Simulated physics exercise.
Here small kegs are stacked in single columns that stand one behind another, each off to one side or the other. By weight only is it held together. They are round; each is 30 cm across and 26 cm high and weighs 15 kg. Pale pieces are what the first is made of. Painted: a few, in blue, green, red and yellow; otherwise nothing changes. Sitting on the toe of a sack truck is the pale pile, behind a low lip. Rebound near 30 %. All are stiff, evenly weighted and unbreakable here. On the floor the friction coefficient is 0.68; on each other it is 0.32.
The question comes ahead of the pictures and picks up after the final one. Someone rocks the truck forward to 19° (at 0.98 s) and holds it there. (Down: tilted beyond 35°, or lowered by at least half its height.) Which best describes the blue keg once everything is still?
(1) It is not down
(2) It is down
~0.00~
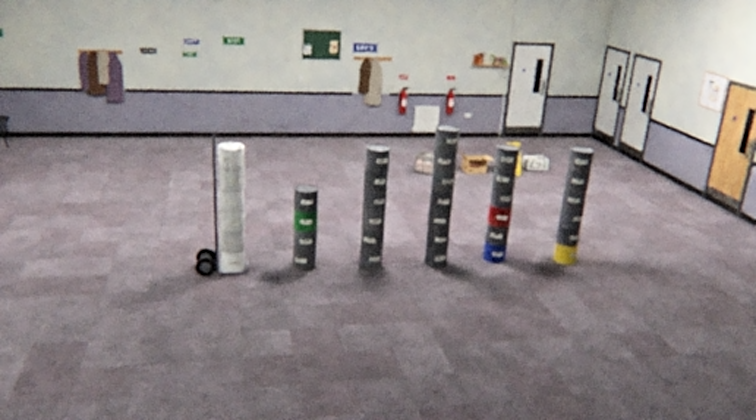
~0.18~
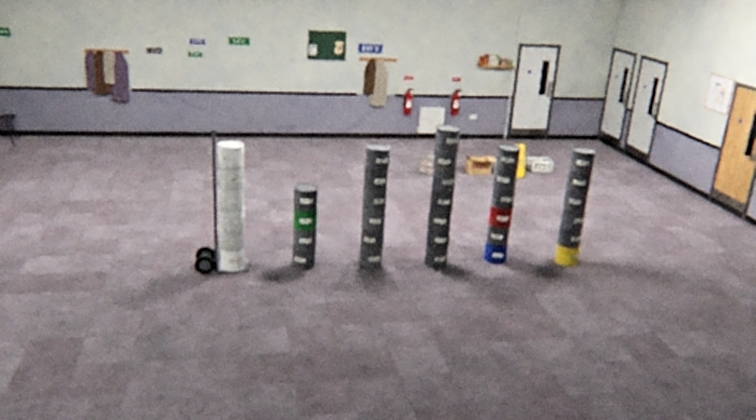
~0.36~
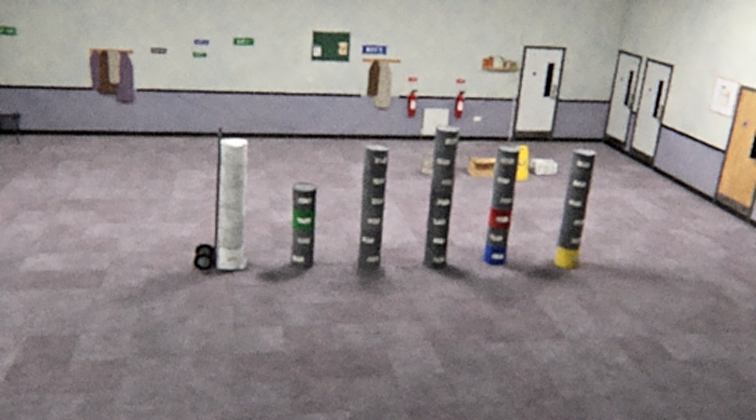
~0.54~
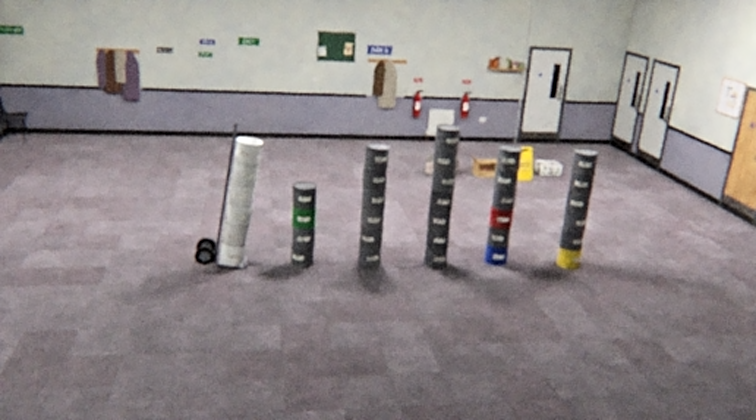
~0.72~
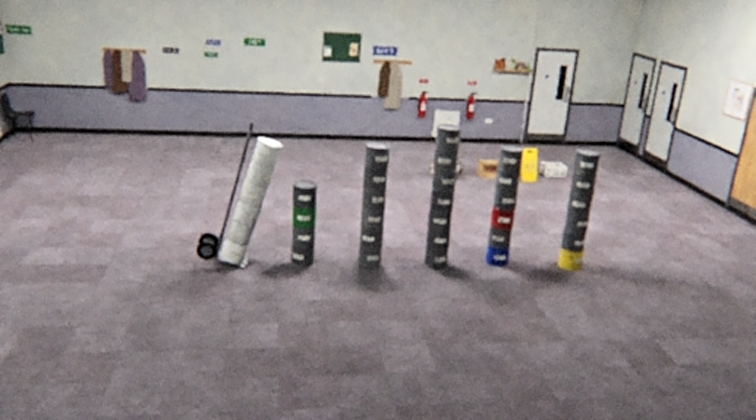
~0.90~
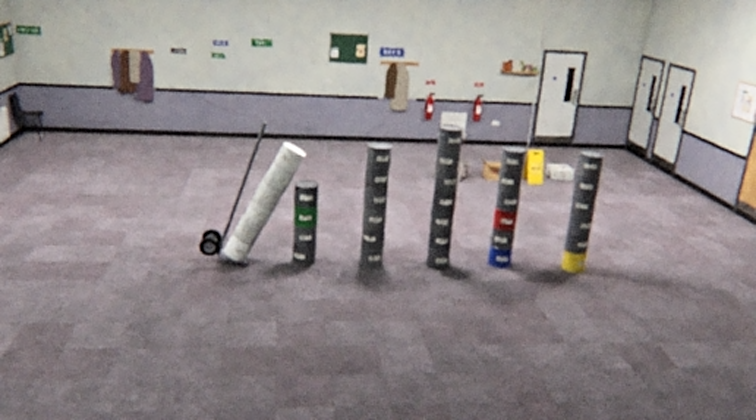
(1) It is not down.
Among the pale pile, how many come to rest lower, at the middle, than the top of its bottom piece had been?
The total comes to 6.
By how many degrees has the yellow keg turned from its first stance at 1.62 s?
Angle at that time, about 0 degrees.
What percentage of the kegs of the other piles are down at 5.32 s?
90 per cent.
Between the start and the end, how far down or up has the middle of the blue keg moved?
Lower, by roughly 0 cm.
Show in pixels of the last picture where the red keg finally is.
At about (585, 279).
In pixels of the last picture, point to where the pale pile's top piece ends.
At about (345, 250).
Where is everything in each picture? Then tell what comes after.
In the first picture (pixels give the middle of a visible side; the camera moves round a little), truck frame (214, 163) 0° forward; blue keg (499, 254); yellow keg (571, 255); red keg (503, 218); none of the others has stirred.
Truck frame (214, 162) 0° forward; blue keg (499, 255), in the second picture.
Truck frame (219, 159) 3° forward; blue keg (499, 257), in the third picture.
Truck frame (231, 155) 9° forward, top of the pale pile leaning 8°; blue keg (500, 257); none of the others has stirred, in the fourth picture.
Truck frame (245, 153) 15° forward, top of the pale pile leaning 17°; blue keg (501, 258); none of the others has stirred, in the fifth picture.
Truck frame (255, 153) 19° forward, top of the pale pile leaning 27°; blue keg (503, 259); red keg (508, 221); green keg (306, 218); none of the others has stirred, in the sixth picture.
After 1.62 s, 6 of the pale pile down; 3 of the 29 other kegs down; blue keg unmoved; green keg 57° from how it stood, 26 cm lower.
After 2.72 s, 6 of the pale pile down; 9 of the 29 other kegs down; blue keg unmoved; green keg on its side.
After 3.94 s, 6 of the pale pile down; 20 of the 29 other kegs down; blue keg unmoved; green keg on its side.
After 5.32 s, 6 of the pale pile down; 26 of the 29 other kegs down; blue keg unmoved; red keg on its side.
In the end (6.9 s), 6 of the pale pile down; 26 of the 29 other kegs down; blue keg unmoved; red keg on its side; green keg on its side. From the last view, middles, blue keg near (501, 255), red keg near (585, 279).
